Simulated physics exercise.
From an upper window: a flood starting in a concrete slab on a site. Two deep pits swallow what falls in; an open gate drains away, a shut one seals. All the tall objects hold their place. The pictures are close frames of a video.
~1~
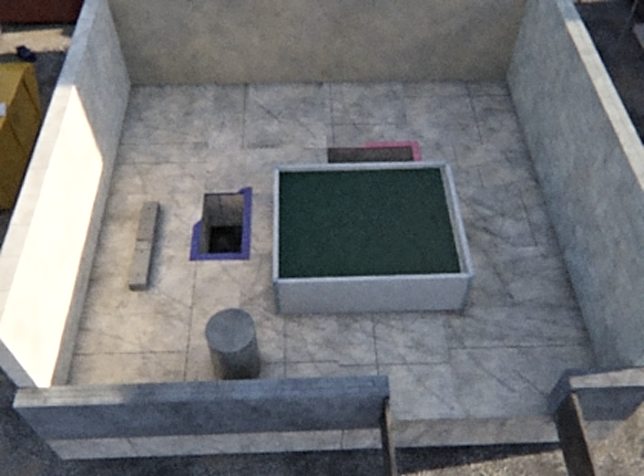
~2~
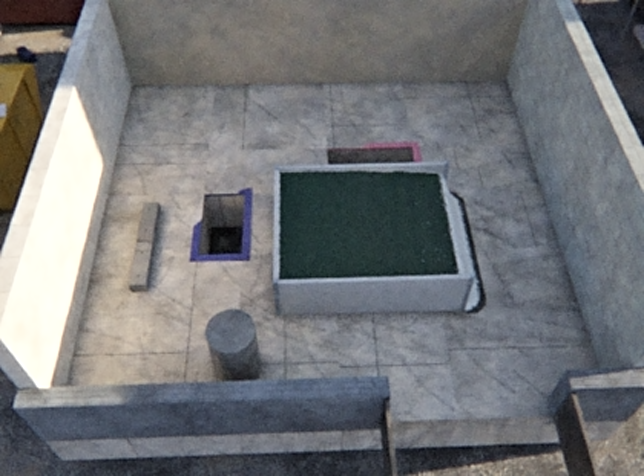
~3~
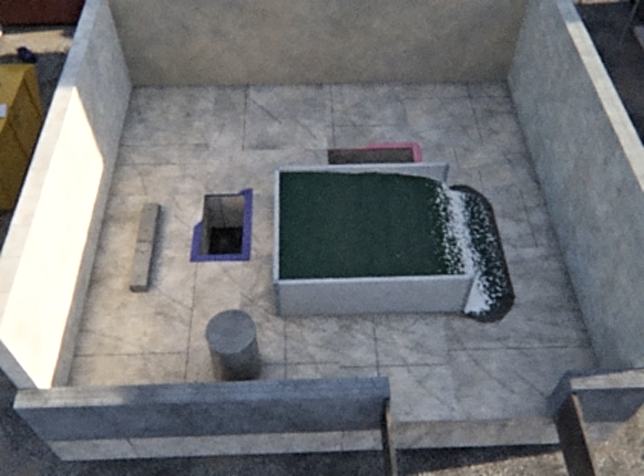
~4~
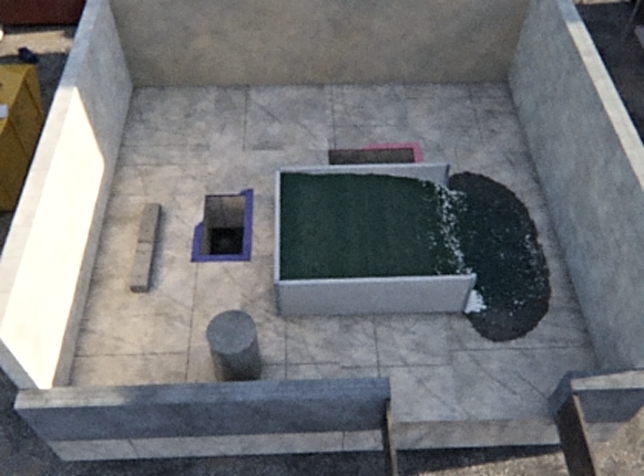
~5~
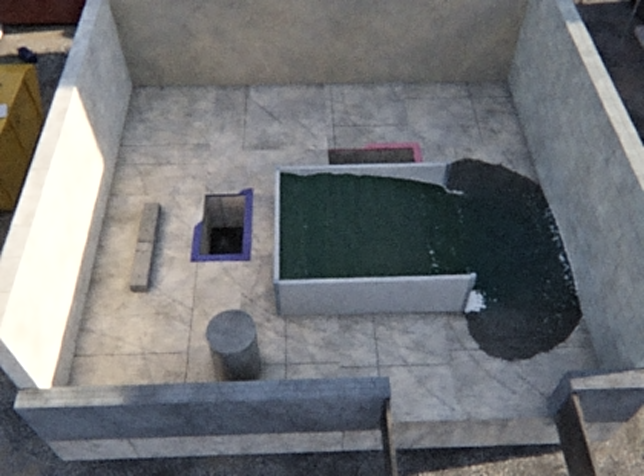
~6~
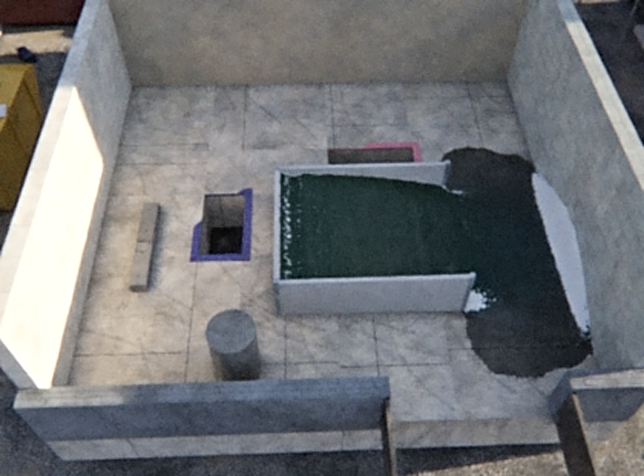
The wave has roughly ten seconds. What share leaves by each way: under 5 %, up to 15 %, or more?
In the end: The gate takes more than 15 %; the pink pit takes from 5 to 15 %; the blue pit takes from 5 to 15 %.
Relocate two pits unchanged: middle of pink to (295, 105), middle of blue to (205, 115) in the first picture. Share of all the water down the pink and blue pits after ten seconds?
Parts in a hundred: Pink 14, blue 4.
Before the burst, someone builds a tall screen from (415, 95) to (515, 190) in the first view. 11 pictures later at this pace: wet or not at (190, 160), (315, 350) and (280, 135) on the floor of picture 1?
In that order: Not flooded, free of water, clear.
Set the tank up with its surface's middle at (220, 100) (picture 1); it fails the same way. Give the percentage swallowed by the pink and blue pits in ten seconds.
Parts in a hundred: Pink 40, blue 0.
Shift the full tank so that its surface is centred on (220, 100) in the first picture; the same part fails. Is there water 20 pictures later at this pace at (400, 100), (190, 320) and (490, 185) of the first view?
One after the other: Under water, free of water, flooded.
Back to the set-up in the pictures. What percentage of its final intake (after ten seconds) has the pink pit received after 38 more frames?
Close to 30 %.
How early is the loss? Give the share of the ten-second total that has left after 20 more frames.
Close to 20 %.
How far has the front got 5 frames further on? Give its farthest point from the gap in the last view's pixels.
Close to (509, 105).
A moment on, water covers 20 % of the floor; the gate 0 %, the pink pit 0 %, the blue pit 0 %.
Next, water covers 30 % of the floor; the gate 1 %, the pink pit 0 %, the blue pit 0 %.
Then, water covers 50 % of the floor; the gate 7 %, the pink pit 0 %, the blue pit 0 %.
Later, water covers 90 % of the floor; the gate 18 %, the pink pit 2 %, the blue pit 1 %.
In the end, water covers 95 % of the floor; the gate 26 %, the pink pit 8 %, the blue pit 7 %.
